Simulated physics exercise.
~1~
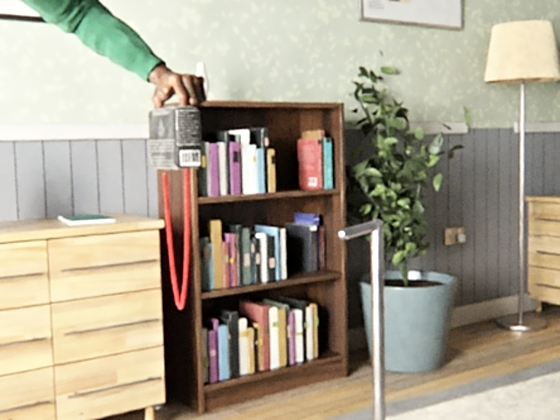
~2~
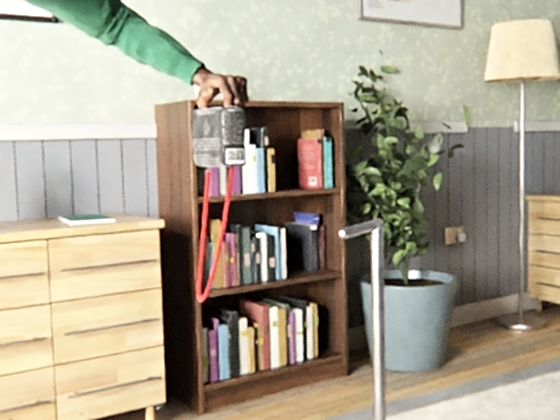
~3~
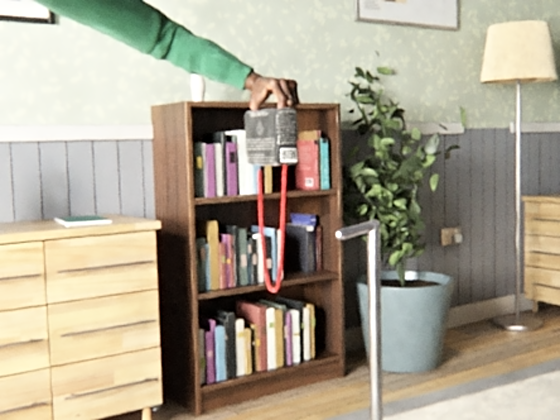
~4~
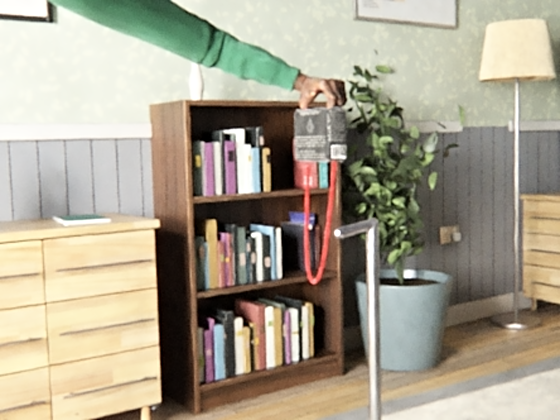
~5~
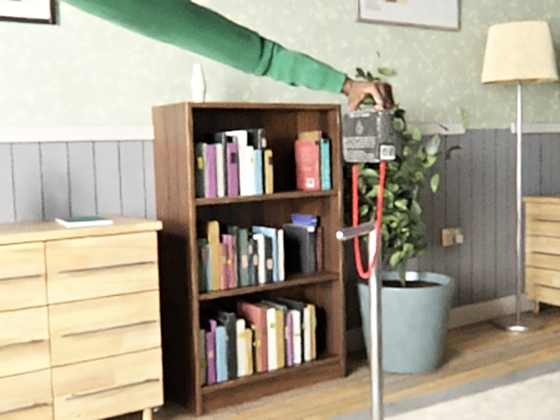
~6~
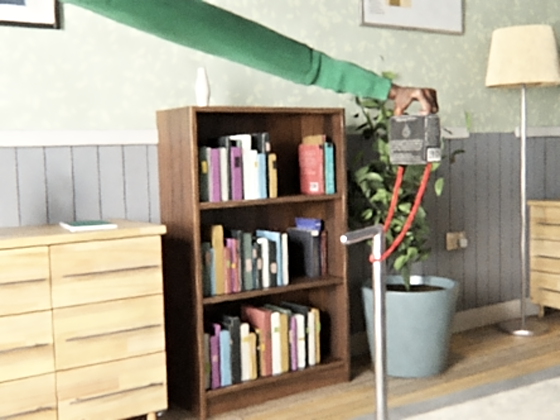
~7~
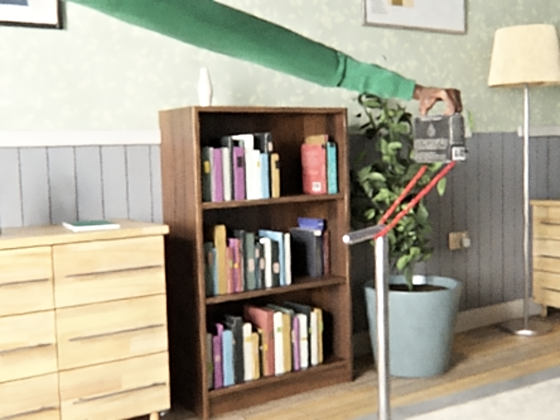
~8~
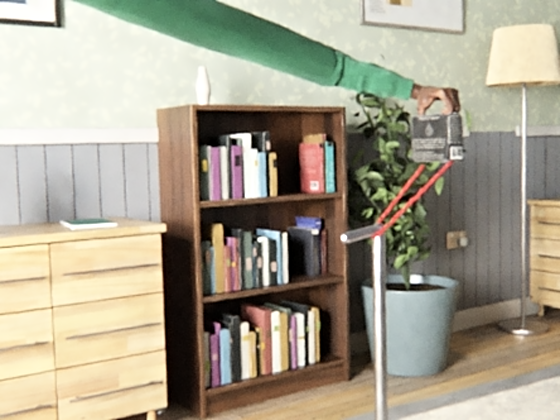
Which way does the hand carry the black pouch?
The hand carries the black pouch to the right, from beside the bookshelf to past the post.
